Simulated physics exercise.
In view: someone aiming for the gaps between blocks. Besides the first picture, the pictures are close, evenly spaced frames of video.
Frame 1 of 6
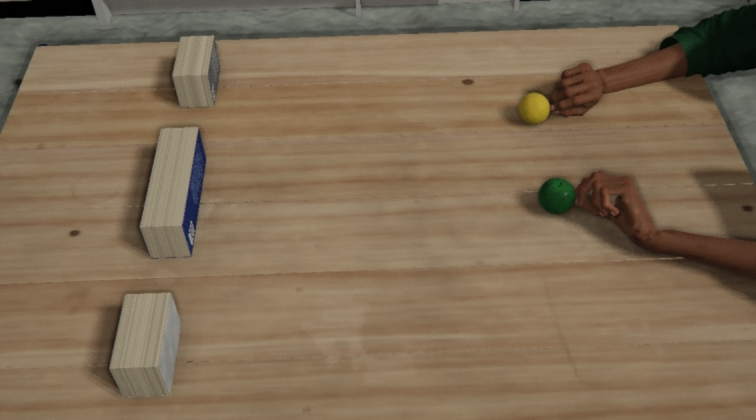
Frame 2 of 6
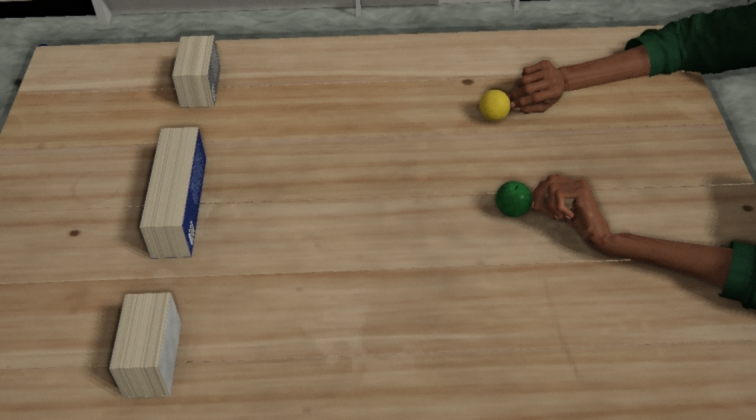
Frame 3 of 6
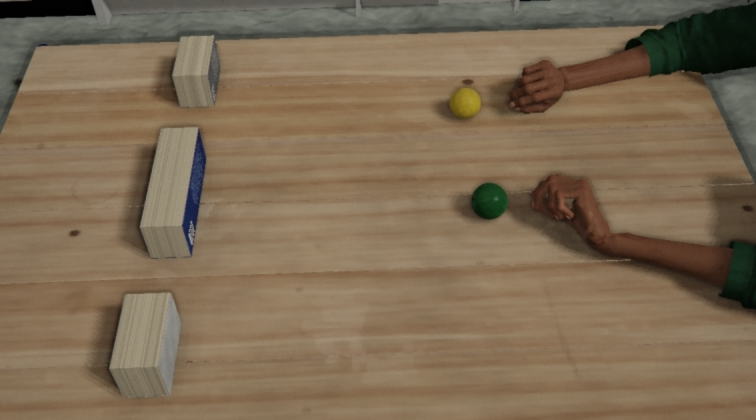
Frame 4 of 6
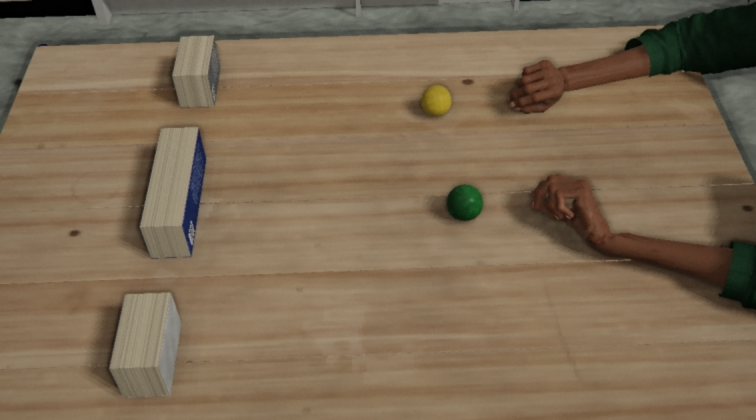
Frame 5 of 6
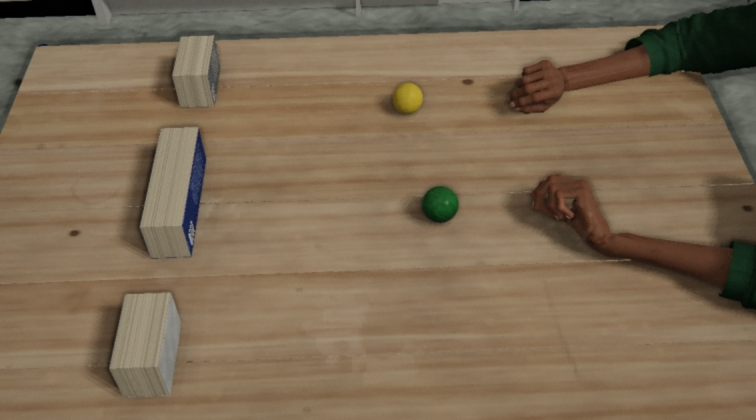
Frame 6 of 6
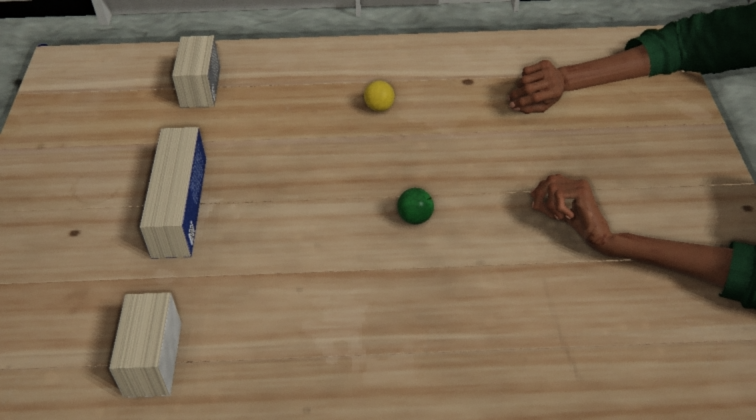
The footage shows two hands at the right of a wooden table releasing a yellow ball and a green ball, which roll steadily leftward, side by side, across the open surface while three upright blocks stand still at left.
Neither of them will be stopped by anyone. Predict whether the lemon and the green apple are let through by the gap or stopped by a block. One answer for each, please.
My call: The lemon is stopped, the green apple is stopped.
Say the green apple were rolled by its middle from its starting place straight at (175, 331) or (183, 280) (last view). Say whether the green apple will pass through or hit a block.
On the first target it is held back; on the second it gets through.
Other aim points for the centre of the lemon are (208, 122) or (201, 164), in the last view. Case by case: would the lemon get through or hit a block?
It crosses the gap the first time and meets a block the second.
Then, 0.46 s after the last picture, lemon coming back near (276, 68); green apple coming back near (234, 222).
By the end, the lemon hits a block; the green apple hits a block.
